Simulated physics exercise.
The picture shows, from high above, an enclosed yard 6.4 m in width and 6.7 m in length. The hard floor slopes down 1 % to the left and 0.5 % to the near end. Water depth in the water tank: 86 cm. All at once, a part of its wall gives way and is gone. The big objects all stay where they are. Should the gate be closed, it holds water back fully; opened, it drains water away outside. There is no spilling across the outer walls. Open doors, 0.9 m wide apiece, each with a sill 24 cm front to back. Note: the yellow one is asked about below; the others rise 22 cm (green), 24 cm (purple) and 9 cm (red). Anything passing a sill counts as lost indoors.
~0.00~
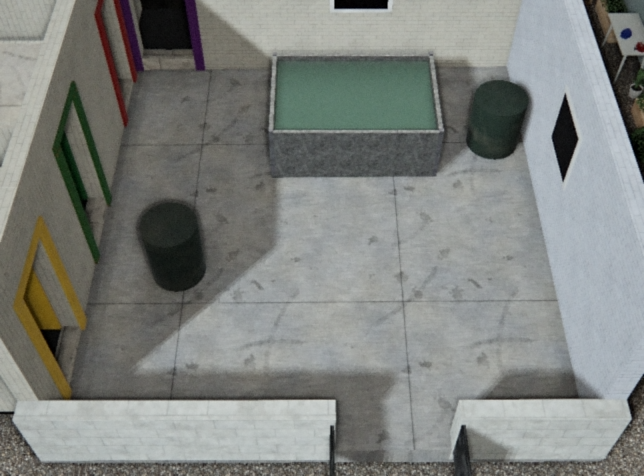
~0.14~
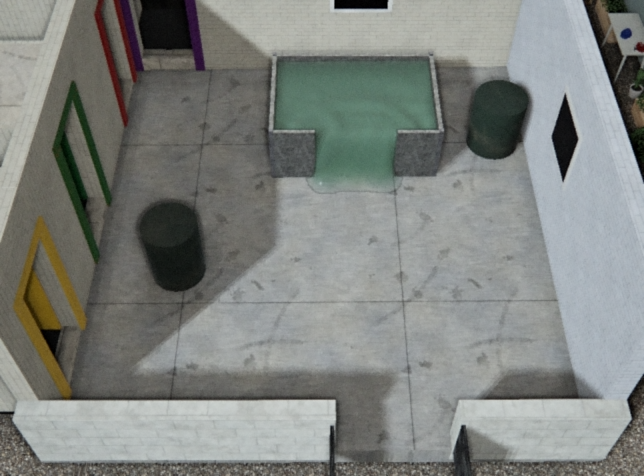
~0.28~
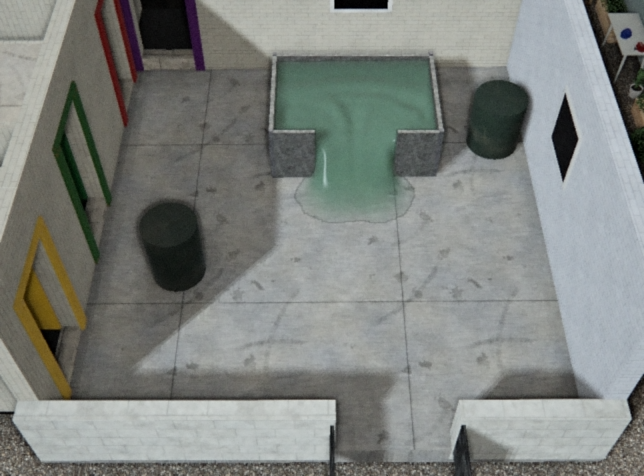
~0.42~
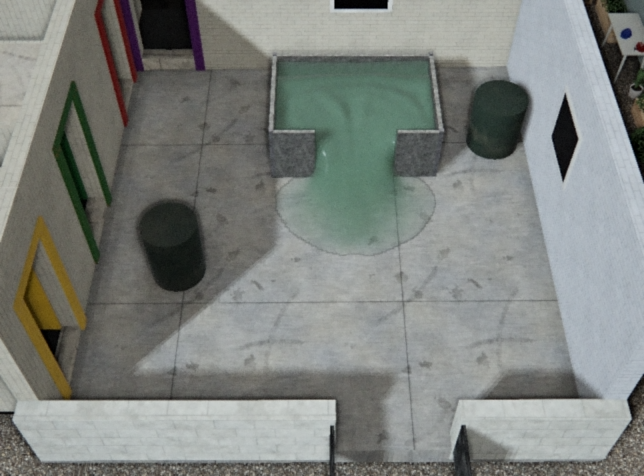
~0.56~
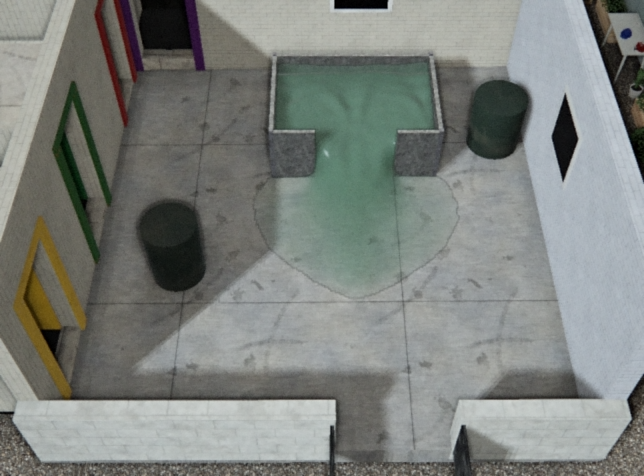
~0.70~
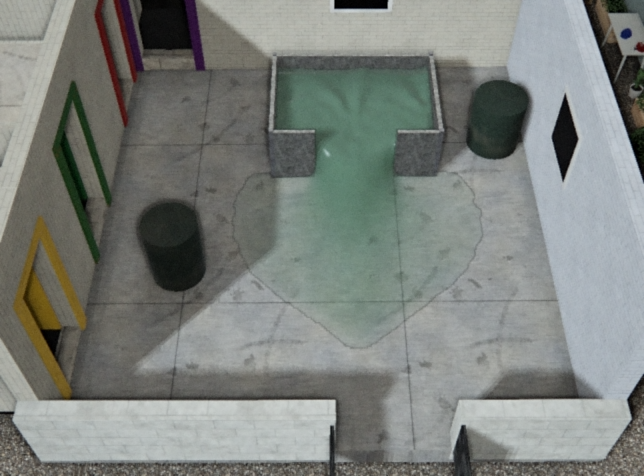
Green water fills a grey stone tank against the back wall of an enclosed paved yard, seen from high above by a camera that stays still. Two dark green cylinders stand on the floor, with yellow, green, red and purple doorways at left and a pale wall at right. Part of the tank's front wall vanishes, and water pours through the gap, spreading forward and sideways in a widening, thinning sheet.
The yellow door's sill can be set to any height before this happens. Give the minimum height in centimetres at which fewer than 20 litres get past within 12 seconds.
15 cm.
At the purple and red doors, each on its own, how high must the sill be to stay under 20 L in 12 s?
You'd want some 7.5 cm at purple and some 6.5 cm at red.
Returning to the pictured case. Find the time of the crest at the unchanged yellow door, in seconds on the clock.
Crest at t of about 3.6 s.
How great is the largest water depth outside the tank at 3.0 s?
Close to 36 centimetres.
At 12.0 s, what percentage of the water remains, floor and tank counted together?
What remains is some 66 per cent of the water.
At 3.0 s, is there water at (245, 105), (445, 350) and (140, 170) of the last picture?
One by one: Clear, drenched, clear.
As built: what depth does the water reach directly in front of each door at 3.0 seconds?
Door by door, in centimetres - yellow 16, green 5, purple 0, red 0.
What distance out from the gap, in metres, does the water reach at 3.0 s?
Near 5.6 metres, give or take.
After 1.4 s water covers 45 % of the floor, deepest (39 cm) near (349, 186); it has not reached the yellow door.
After 3.0 s water covers 55 % of the floor, deepest (36 cm) near (61, 433); 16 cm at the yellow door, 3 litres in over its 10 cm sill.
After 12.0 s water covers 100 % of the floor, deepest (11 cm) near (61, 433); 10 cm at the yellow door, 97 litres in over its 10 cm sill.
At the yellow door as built, the water arrived by 2.4 s and peaked near 18 cm at 3.6 s.
Run again over the same 12 s with other heights there, 36 litres in over 13.5 cm, 7 litres over 18.5 cm. The limit of 20 litres is kept from about 15 cm up.
